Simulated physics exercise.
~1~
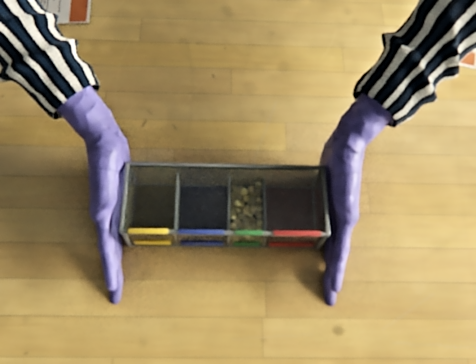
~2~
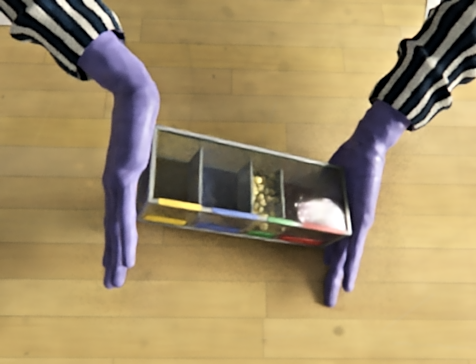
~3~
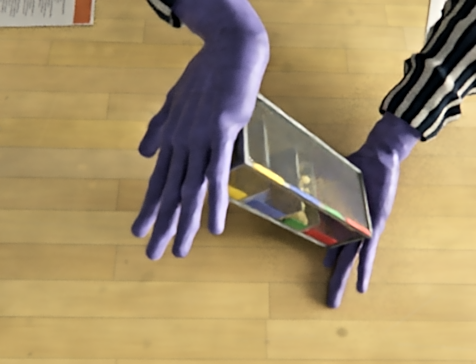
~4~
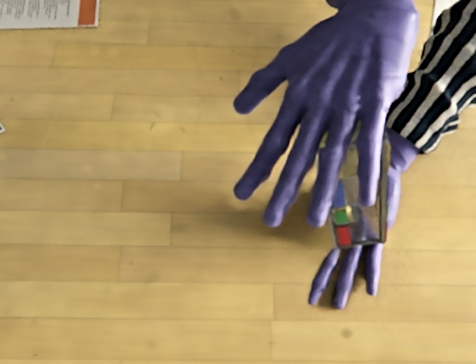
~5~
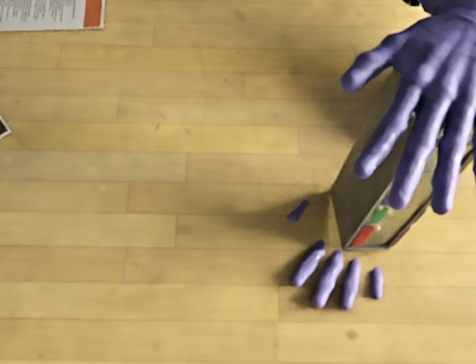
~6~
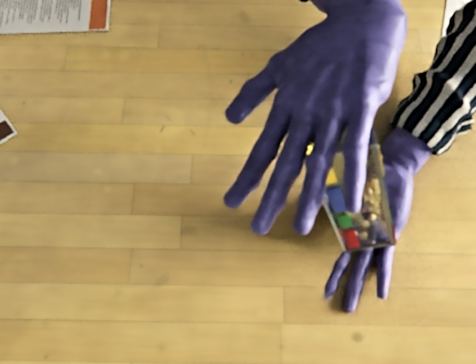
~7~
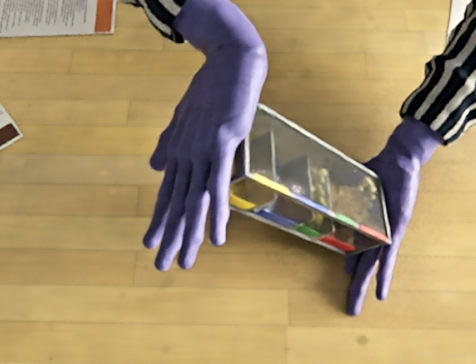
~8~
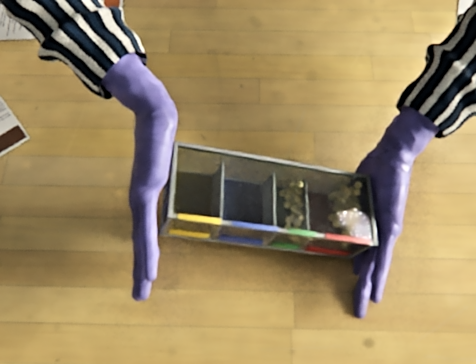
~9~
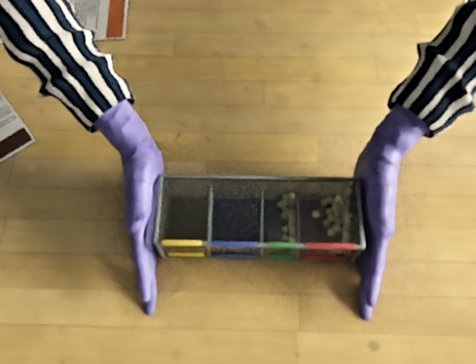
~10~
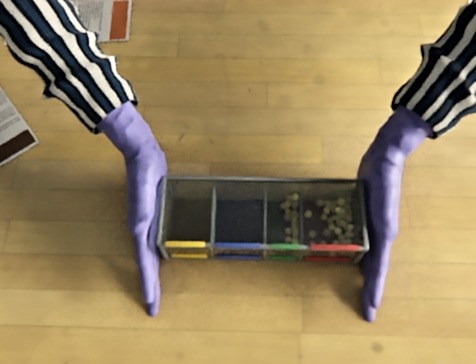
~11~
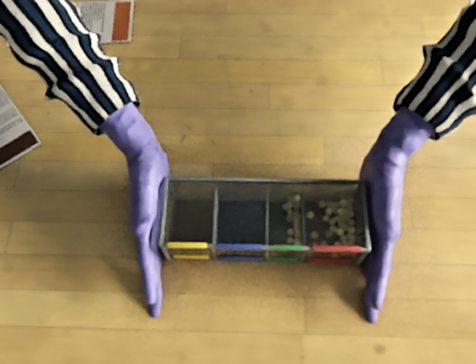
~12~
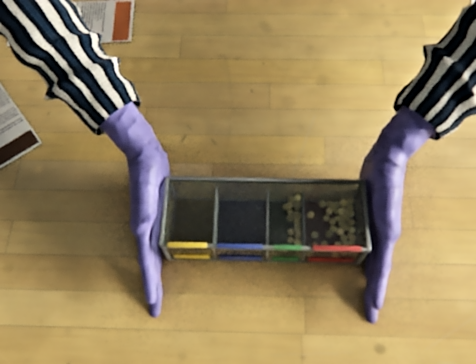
On a pale wooden floor, purple-gloved hands in striped sleeves tipped a clear-lidded box steeply onto its right end, then lowered it flat, and the small beans that began in the green section finished spread across the green and red ones.
